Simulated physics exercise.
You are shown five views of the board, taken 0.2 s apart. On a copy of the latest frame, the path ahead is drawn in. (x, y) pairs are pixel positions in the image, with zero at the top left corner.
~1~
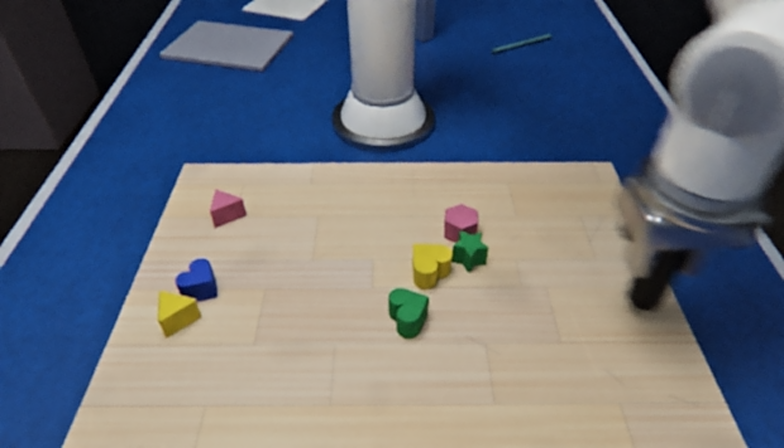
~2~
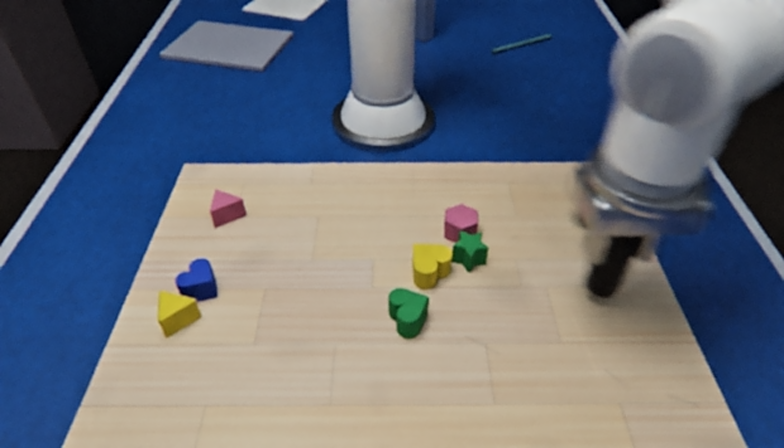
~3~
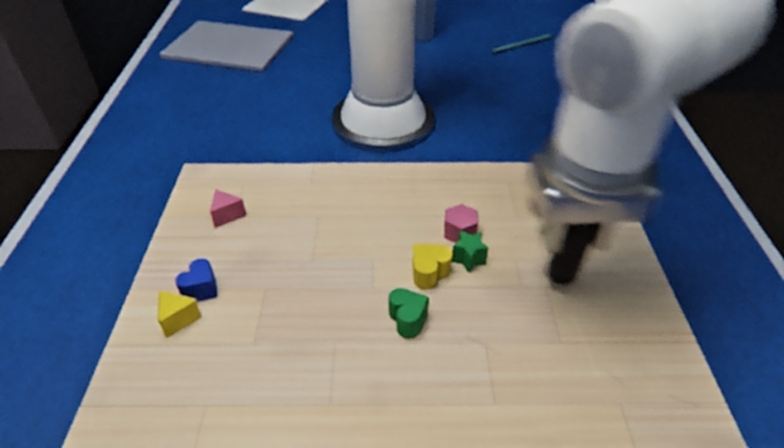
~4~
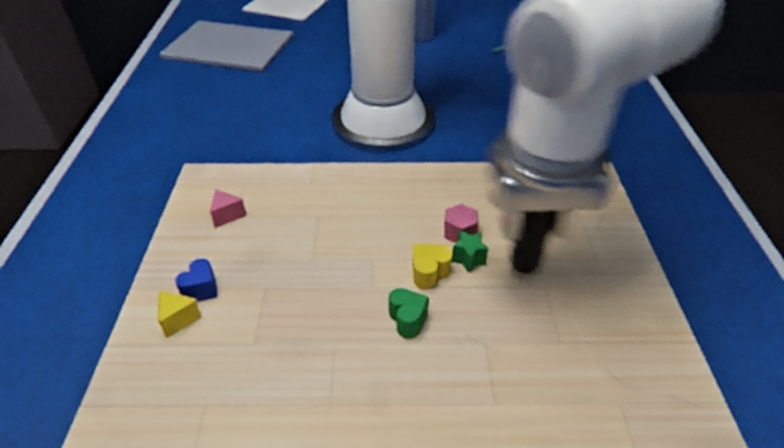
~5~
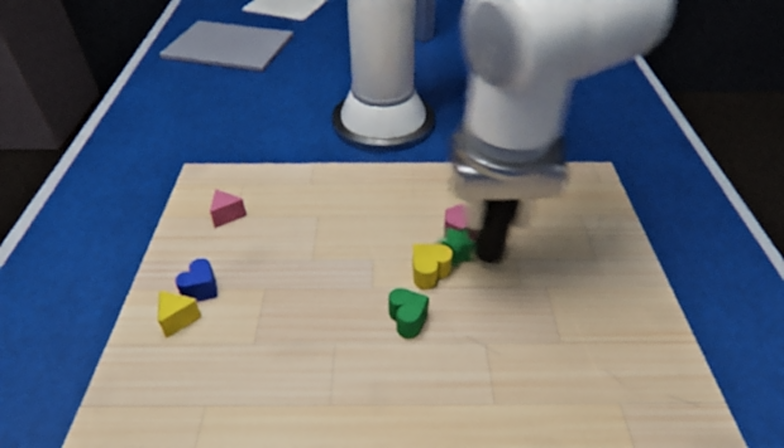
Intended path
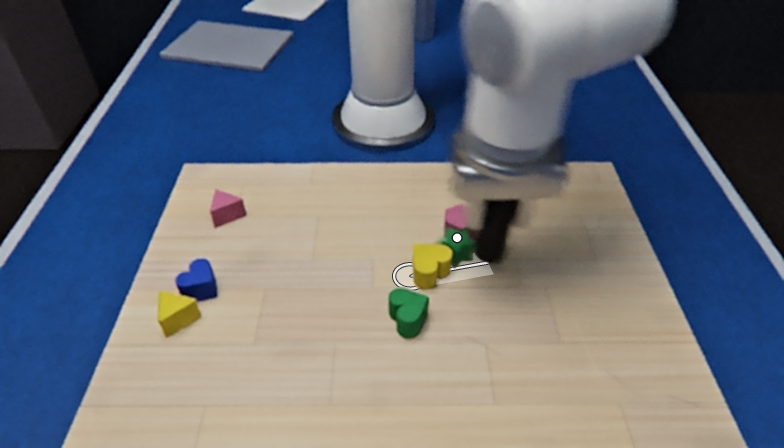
A white robotic arm with a dark tip glides in from the right side of the wooden board, moving steadily left past bare wood. It reaches the cluster of small coloured blocks and nudges the green star slightly left, while the yellow heart and the other blocks stay put.
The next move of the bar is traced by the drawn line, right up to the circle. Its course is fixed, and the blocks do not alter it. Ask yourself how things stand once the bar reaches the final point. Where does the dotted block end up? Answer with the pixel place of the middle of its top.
Final place: (428, 234).
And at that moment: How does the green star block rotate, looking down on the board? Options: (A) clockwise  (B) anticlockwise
My pick is A.
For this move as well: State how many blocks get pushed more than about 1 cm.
There will be two blocks displaced.
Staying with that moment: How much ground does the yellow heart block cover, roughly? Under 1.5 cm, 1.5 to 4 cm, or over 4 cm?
It will move more than 4 cm.
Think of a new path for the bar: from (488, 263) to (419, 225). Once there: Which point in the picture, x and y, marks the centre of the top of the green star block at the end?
The middle of its upper face will lie at (411, 227).
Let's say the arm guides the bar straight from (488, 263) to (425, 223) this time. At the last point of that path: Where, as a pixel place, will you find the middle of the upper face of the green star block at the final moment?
I predict (422, 229).
The drawn path runs straight from (488, 263) to (410, 276); the dot is on the green star block.
On the path given first. Halfway along, bar (450, 259); yellow heart block (415, 258), turned 25° anticlockwise; green star block (434, 235), turned 70° clockwise.
At the end, bar (411, 266); yellow heart block (380, 261), turned 50° anticlockwise; green star block (428, 234), turned 100° clockwise; pink hexagon not moved.
